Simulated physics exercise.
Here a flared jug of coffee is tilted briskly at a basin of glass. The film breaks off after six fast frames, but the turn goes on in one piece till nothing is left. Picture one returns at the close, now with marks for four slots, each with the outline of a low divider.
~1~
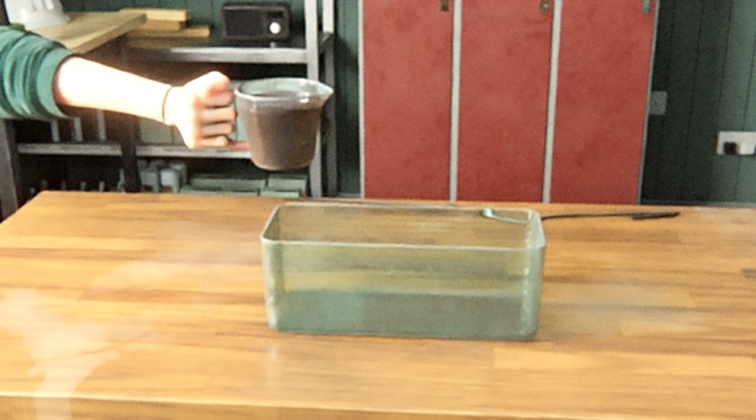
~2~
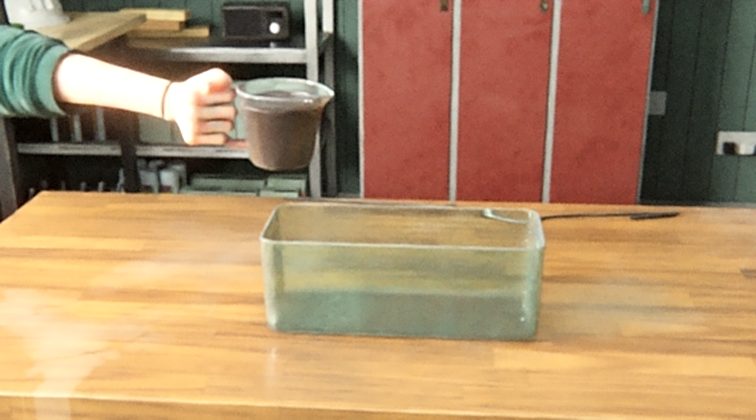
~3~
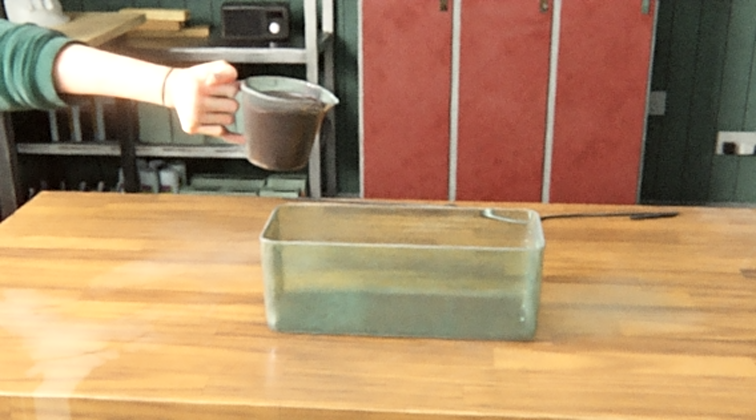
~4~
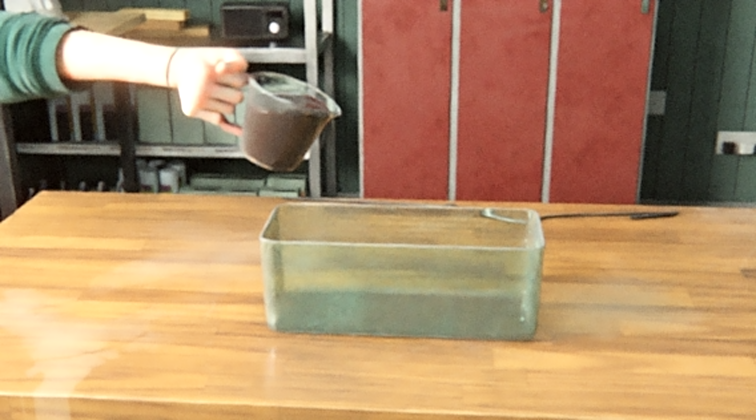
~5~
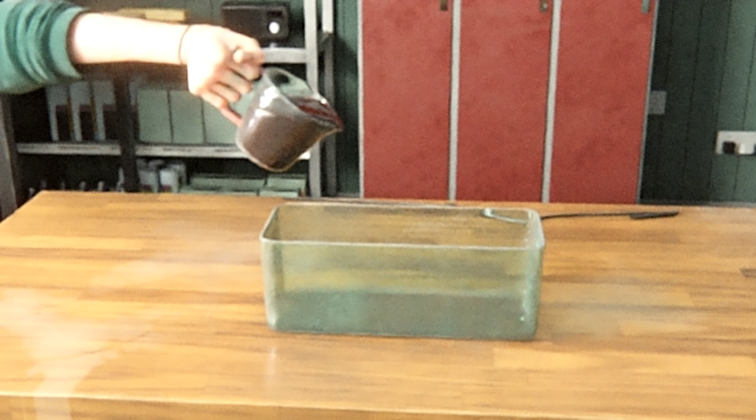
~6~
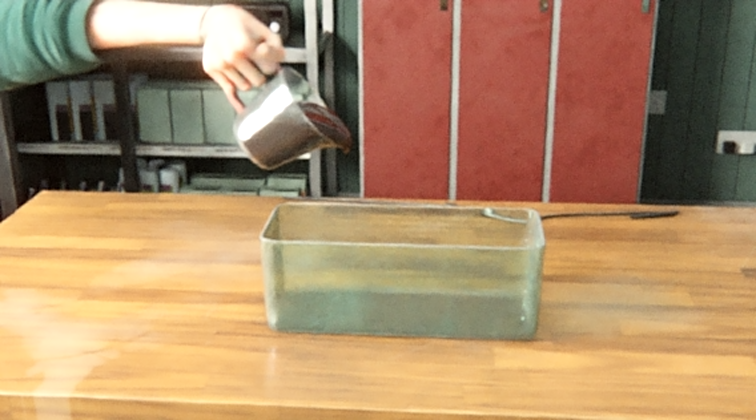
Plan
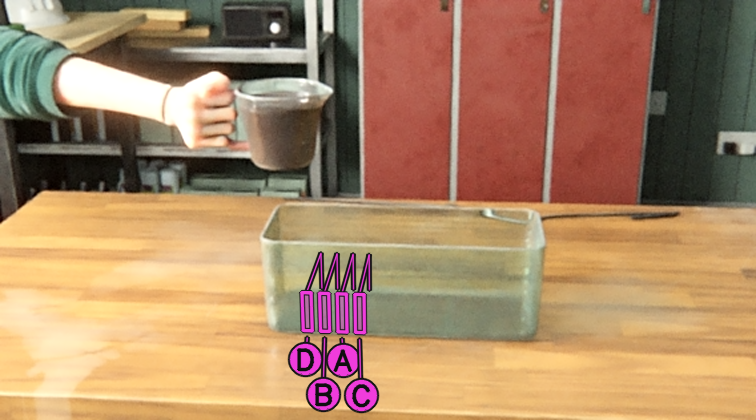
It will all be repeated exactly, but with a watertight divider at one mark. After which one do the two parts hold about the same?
The answer is position C.
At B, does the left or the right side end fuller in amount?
The right side.
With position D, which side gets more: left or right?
More ends on the right.
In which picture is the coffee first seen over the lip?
In picture 5.
In magenta, A at (342, 338); B at (324, 338); C at (359, 339); D at (307, 337).
For position A, about 30 % ends left of the wall and 68 % right of it.
For position B, about 5 % ends left of the wall and 93 % right of it.
For position C, about 50 % ends left of the wall and 47 % right of it; 3 % is lost outside.
For position D, about 2 % ends left of the wall and 96 % right of it.
